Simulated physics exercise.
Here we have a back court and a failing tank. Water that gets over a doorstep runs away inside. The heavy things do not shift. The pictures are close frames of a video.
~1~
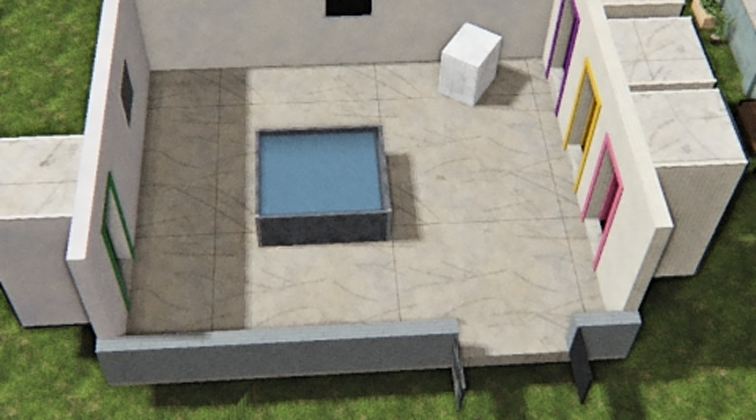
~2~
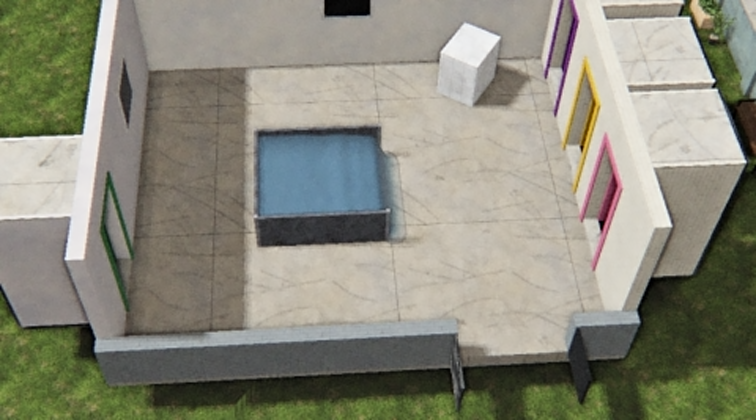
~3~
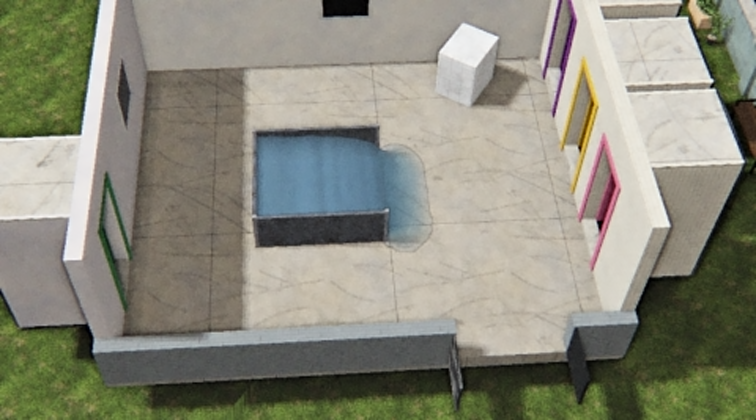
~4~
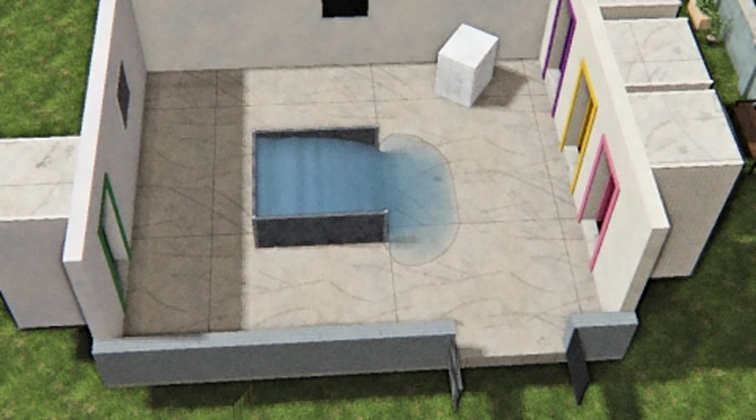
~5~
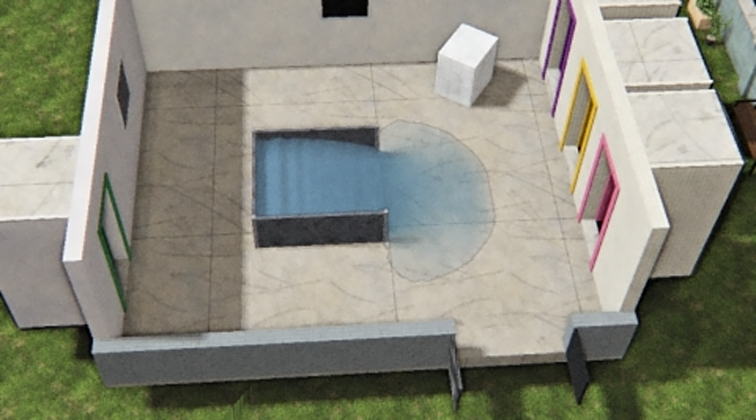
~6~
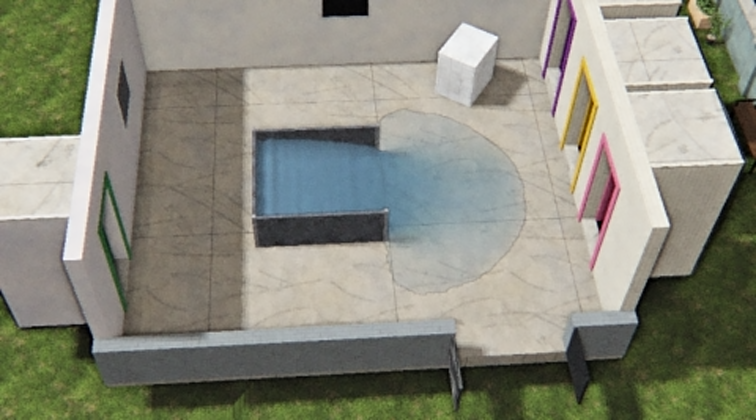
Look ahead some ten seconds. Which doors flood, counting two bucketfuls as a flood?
One by one: The yellow door floods; the purple door holds within the limit; the pink door floods; the green door holds within the limit.
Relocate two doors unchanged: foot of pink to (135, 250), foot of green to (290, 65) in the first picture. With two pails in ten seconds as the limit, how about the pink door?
In short: Pink stays under.
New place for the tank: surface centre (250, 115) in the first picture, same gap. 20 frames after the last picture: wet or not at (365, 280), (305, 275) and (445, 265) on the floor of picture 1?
As listed: Not flooded, dry, under water.
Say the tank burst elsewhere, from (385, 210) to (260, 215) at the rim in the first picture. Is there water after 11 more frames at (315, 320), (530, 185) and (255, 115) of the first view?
In that order: Under water, dry, no water.
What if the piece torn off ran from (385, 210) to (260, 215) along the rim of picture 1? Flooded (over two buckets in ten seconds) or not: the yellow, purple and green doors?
My reading: The yellow door lets less in, the purple door takes less, the green door is over.
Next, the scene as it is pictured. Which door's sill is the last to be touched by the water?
Last comes the one in green.
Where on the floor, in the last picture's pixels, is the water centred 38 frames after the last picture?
Close to (460, 188).
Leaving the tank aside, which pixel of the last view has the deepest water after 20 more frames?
Roughly at (471, 62).
A moment on, water covers 35 % of the floor; the yellow door under two buckets in, the purple door not reached, the pink door under two buckets in, the green door not reached.
Next, water covers 40 % of the floor; the yellow door over two buckets in, the purple door wet at the sill, nothing in, the pink door over two buckets in, the green door not reached.
Then, water covers 40 % of the floor; the yellow door far over two buckets in, the purple door wet at the sill, nothing in, the pink door far over two buckets in, the green door not reached.
Later, water covers 60 % of the floor; the yellow door far over two buckets in, the purple door wet at the sill, nothing in, the pink door far over two buckets in, the green door not reached.
In the end, water covers 90 % of the floor; the yellow door far over two buckets in, the purple door wet at the sill, nothing in, the pink door far over two buckets in, the green door wet at the sill, nothing in.
